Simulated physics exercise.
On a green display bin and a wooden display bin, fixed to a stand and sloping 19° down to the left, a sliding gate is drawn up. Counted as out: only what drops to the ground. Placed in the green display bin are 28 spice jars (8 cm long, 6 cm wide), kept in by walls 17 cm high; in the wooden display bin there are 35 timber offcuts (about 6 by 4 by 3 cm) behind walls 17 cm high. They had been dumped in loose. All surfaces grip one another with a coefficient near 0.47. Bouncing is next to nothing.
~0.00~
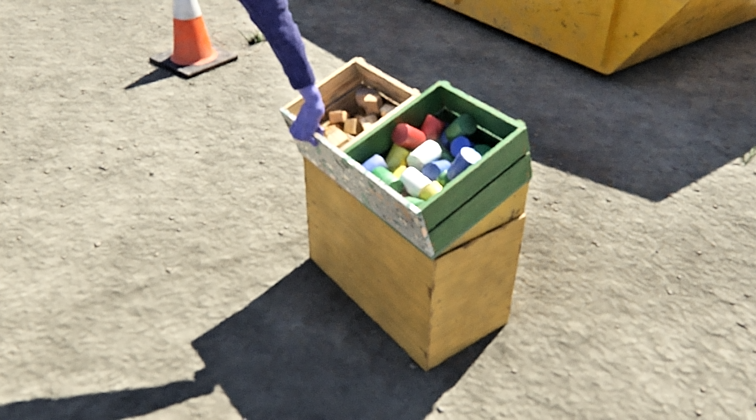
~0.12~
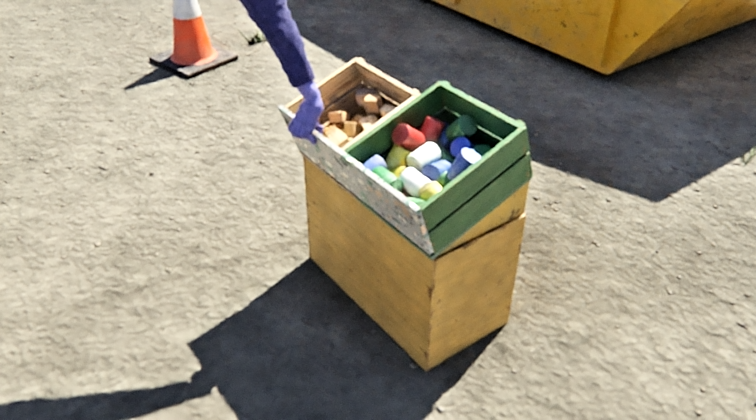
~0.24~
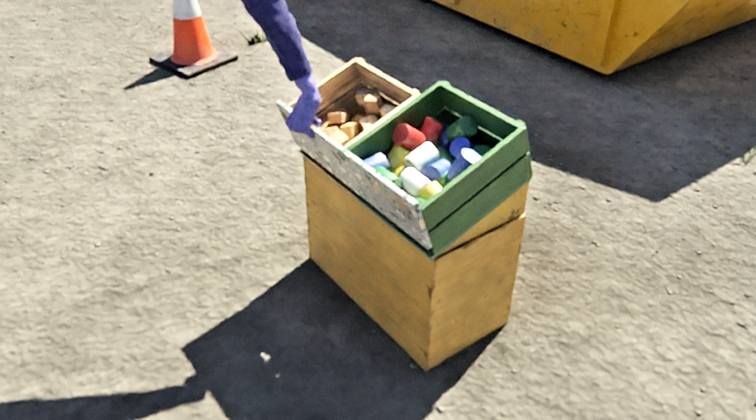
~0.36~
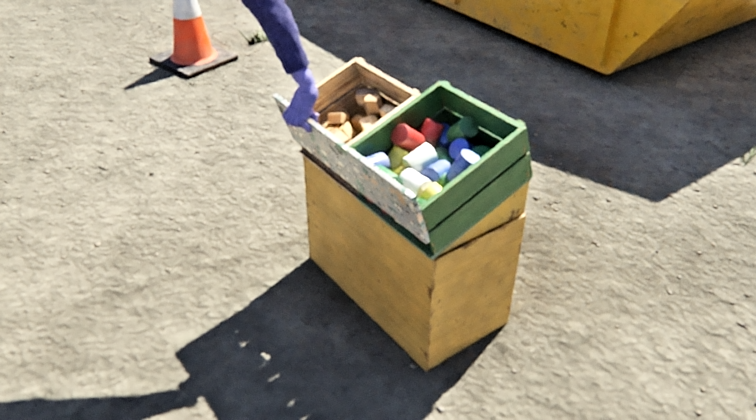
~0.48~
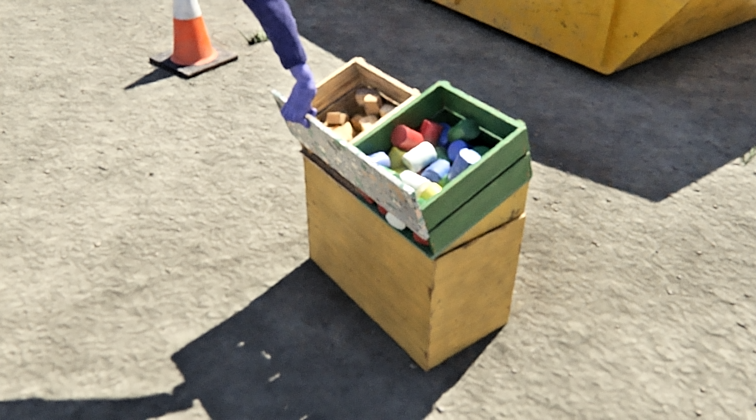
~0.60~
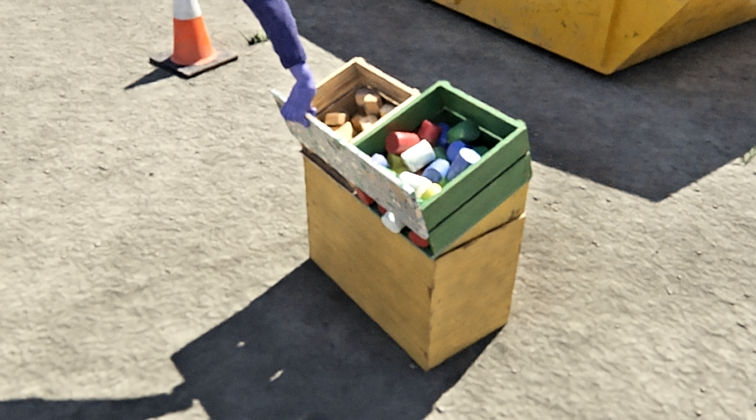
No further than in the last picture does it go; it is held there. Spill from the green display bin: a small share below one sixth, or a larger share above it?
Below one sixth.
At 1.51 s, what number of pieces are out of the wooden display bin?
The wooden display bin is at around 0.
After 1.01 s, 0 of 28 out of the green display bin and 0 of 35 out of the wooden display bin.
After 1.51 s, 0 of 28 out of the green display bin and 0 of 35 out of the wooden display bin.
After 2.22 s, 1 of 28 out of the green display bin and 0 of 35 out of the wooden display bin.
Outcome (at 3.14 s), 2 of 28 out of the green display bin and 0 of 35 out of the wooden display bin. Asked share, 2 of 28, 7 per cent.
